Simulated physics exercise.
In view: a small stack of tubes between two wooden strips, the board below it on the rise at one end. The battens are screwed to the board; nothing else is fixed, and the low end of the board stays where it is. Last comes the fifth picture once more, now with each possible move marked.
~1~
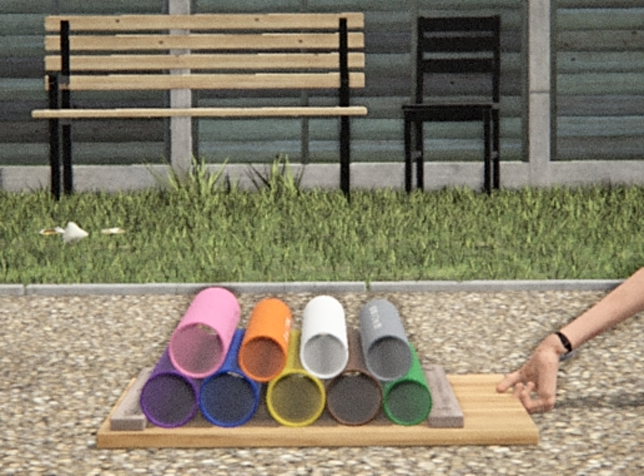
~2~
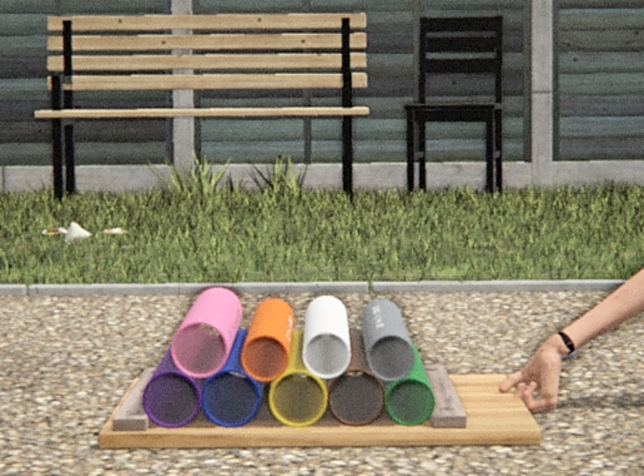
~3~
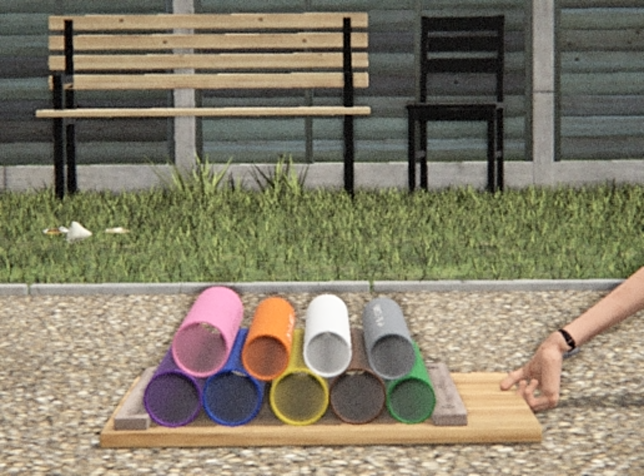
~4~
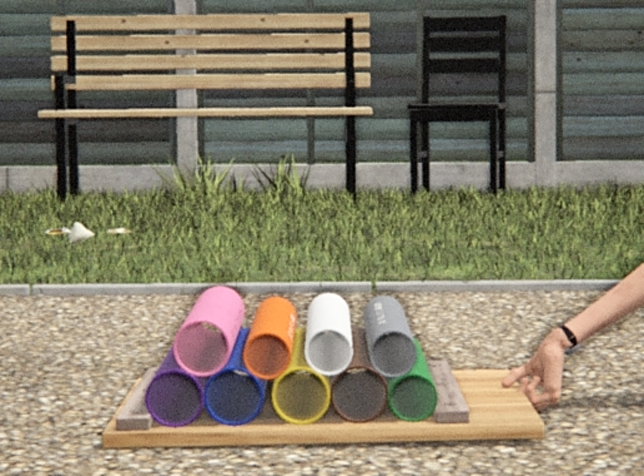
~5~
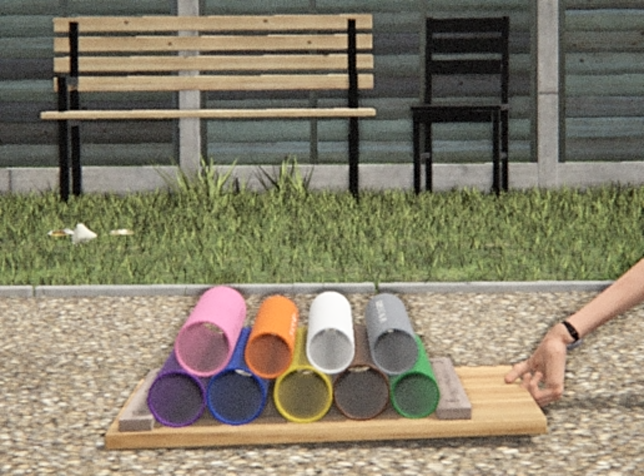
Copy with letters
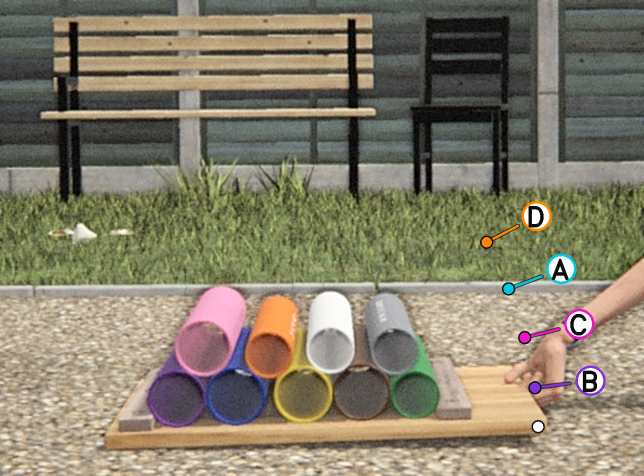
On gravel before a bench, a hand slightly raises the right end of a board holding stacked tubes.
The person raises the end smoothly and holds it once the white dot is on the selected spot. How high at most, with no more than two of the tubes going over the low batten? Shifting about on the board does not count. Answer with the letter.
The last mark within the limit is D.
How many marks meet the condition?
Four of the four.
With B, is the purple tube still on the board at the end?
The purple tube: Yes.
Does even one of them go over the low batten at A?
No, at A.
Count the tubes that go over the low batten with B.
It comes to none.
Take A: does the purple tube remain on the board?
Yes.
On the marked copy, A at (509, 289); B at (535, 388); C at (525, 338); D at (486, 242); the white dot at (538, 426).
Taking D. A third of the way, board at 16°.
Two thirds of the way, board at 27°.
When it is over, board at 27°, none over the low batten.
As for the rest, A none over the low batten; B none over the low batten; C none over the low batten.
